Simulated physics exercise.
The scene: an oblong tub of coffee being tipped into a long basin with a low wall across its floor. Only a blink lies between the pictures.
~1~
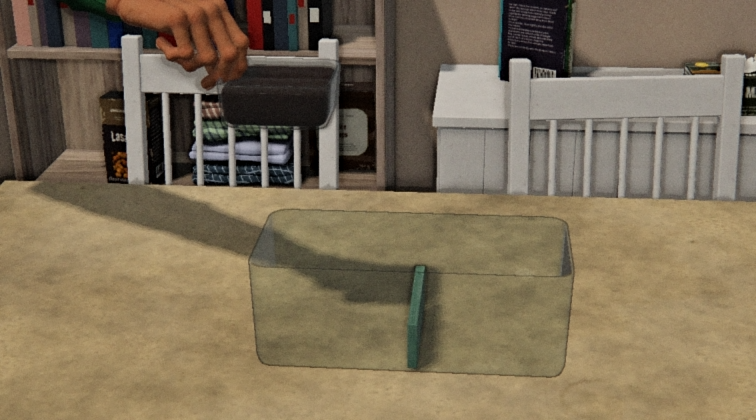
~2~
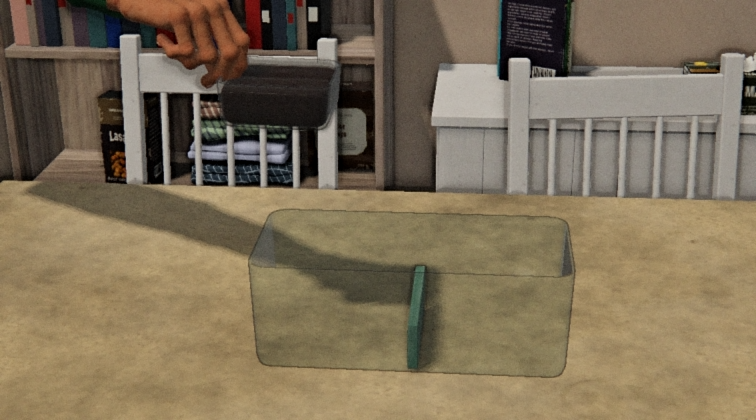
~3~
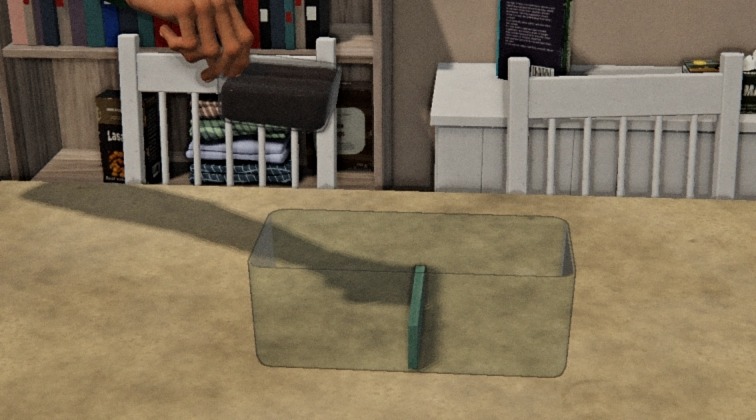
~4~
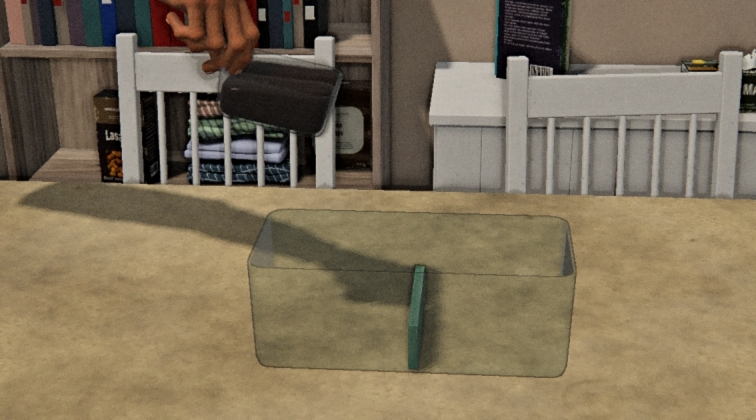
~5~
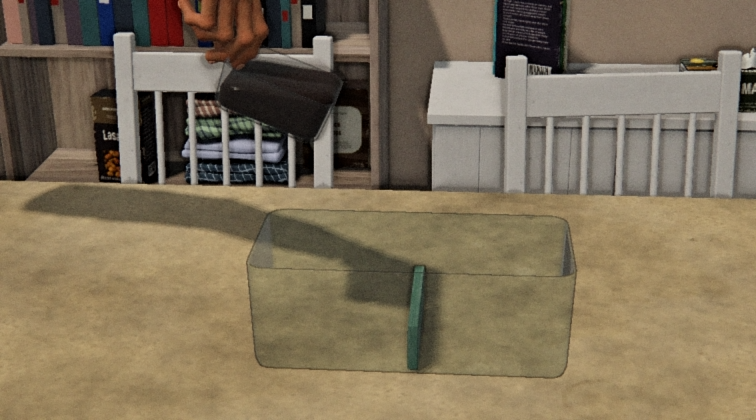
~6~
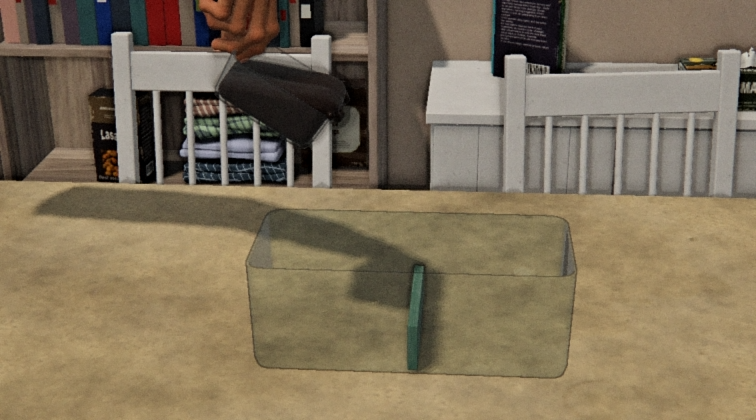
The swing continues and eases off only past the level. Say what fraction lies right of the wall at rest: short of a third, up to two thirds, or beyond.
In the end under a third is right of the wall.
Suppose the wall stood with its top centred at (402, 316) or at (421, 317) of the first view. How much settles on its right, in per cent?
Roughly 50 per cent, and 15 per cent.
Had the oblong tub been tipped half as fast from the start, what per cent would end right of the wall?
About 25 per cent.
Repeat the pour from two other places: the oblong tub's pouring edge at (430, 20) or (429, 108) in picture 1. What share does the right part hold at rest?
Near 85 % and 90 %.
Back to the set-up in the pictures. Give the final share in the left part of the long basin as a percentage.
Near 90 %.
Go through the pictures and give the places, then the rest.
In the first picture, it leans 0°; its right rim is at (335, 75); the coffee meets the walls at (229, 77) and (334, 79); the long basin's rim runs from (260, 238) to (570, 248); the wall's top is at (417, 295).
In the second picture, it leans 1°; its right rim is at (335, 76); the coffee meets the walls at (229, 76) and (334, 79).
In the third picture, it leans 6°; its right rim is at (336, 80); the coffee meets the walls at (229, 74) and (335, 81).
In the fourth picture, it leans 13°; its right rim is at (337, 86); the coffee meets the walls at (231, 72) and (337, 83).
In the fifth picture, it leans 22°; its right rim is at (337, 95); the coffee meets the walls at (229, 72) and (335, 88); 3 per cent is over the edge.
In the sixth picture, it leans 33°; its right rim is at (335, 105); the coffee meets the walls at (229, 70) and (325, 90); 10 per cent is over the edge.
A moment on, the oblong tub is tipped on its side and 9 per cent is still to pour, 33 is left of the wall and 1 right of it.
Next, the oblong tub is tipped right over and 2 per cent is still to pour, 87 is left of the wall and 8 right of it.
Then the oblong tub is tipped right over and 0 per cent is still to pour, 86 is left of the wall and 9 right of it.
Later the oblong tub is tipped right over and 0 per cent is still to pour, 88 is left of the wall and 10 right of it.
Finally, 88 per cent lies left of the wall, 10 right of it and 2 outside.
